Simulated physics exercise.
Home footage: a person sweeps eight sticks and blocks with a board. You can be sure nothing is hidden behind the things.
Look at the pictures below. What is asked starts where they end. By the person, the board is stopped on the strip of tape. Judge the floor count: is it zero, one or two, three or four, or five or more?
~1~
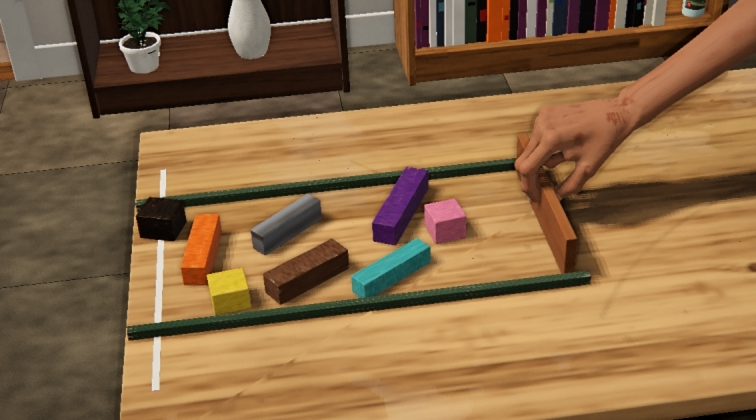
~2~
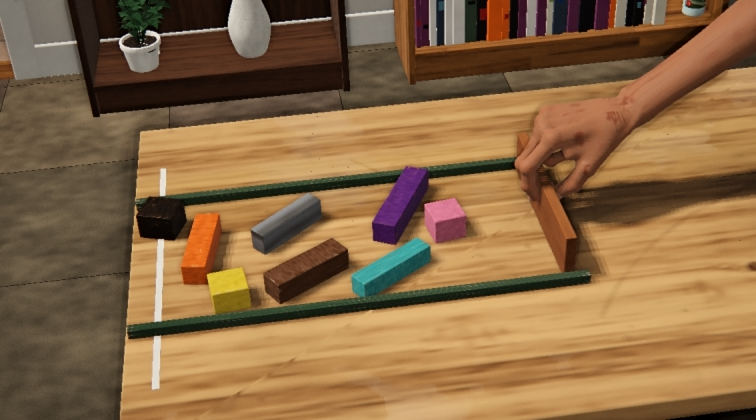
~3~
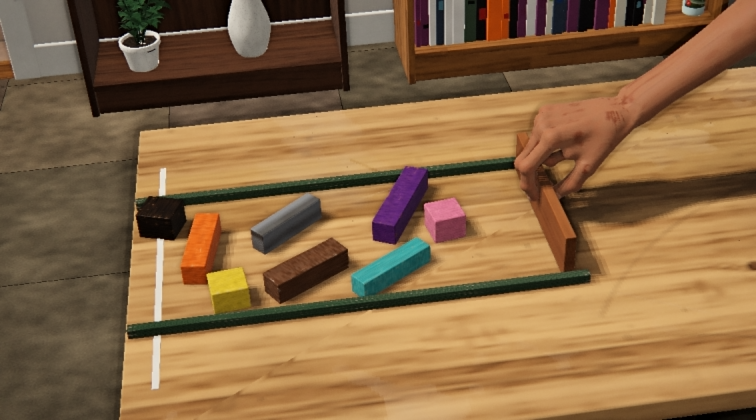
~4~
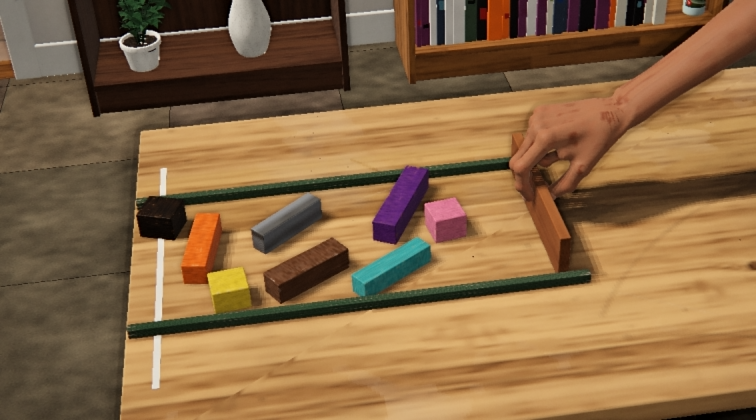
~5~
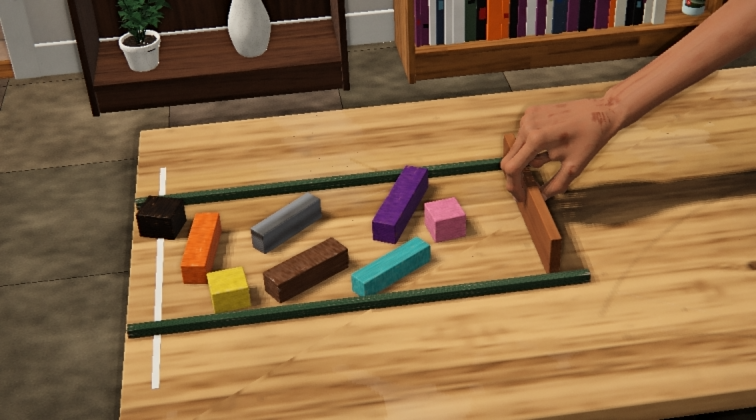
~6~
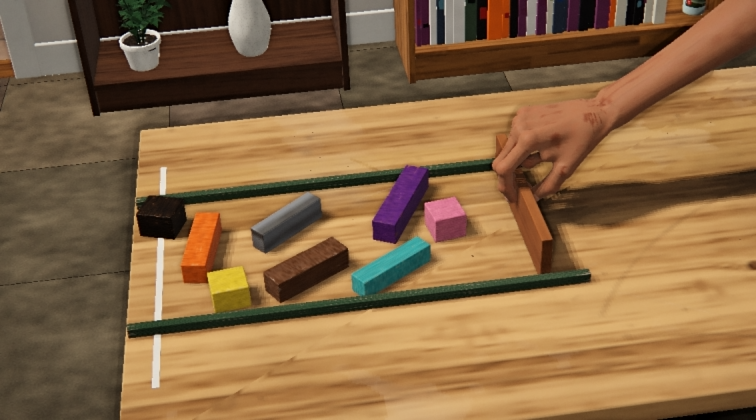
The floor count is five or more.
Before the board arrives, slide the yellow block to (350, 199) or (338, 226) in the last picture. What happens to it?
First place: It comes off; second place: It comes off.
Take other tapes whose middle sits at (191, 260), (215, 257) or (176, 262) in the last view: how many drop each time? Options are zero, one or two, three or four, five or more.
Number fallen at each tape, in order - either three or four, three or four, five or more.
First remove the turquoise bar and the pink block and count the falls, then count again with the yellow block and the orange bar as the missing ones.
The counts: 4 and 4.
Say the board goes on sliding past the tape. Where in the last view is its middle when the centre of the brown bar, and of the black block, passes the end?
When the brown bar crosses, the middle is near (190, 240); when the black block crosses, near (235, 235).
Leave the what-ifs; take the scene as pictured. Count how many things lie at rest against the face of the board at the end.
2 end up touching it.
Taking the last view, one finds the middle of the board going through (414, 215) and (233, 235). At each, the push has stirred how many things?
The first number is 3, the next one 8.
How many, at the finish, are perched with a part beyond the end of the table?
I'd say 2 of them.
Soon after, none off yet; black block at rest near (162, 217); orange bar at rest near (202, 247); yellow block at rest near (229, 289).
Then, none off yet; black block at rest near (162, 217); orange bar at rest near (202, 247); yellow block moved about its own width near (197, 296).
Further on, none off yet; black block tipped well over near (118, 219); orange bar tipped a little near (111, 259); yellow block tipped well over near (100, 345).
At rest, the number that fall off is five or more; fallen, purple bar, brown bar, grey stick, yellow block, orange bar and black block.
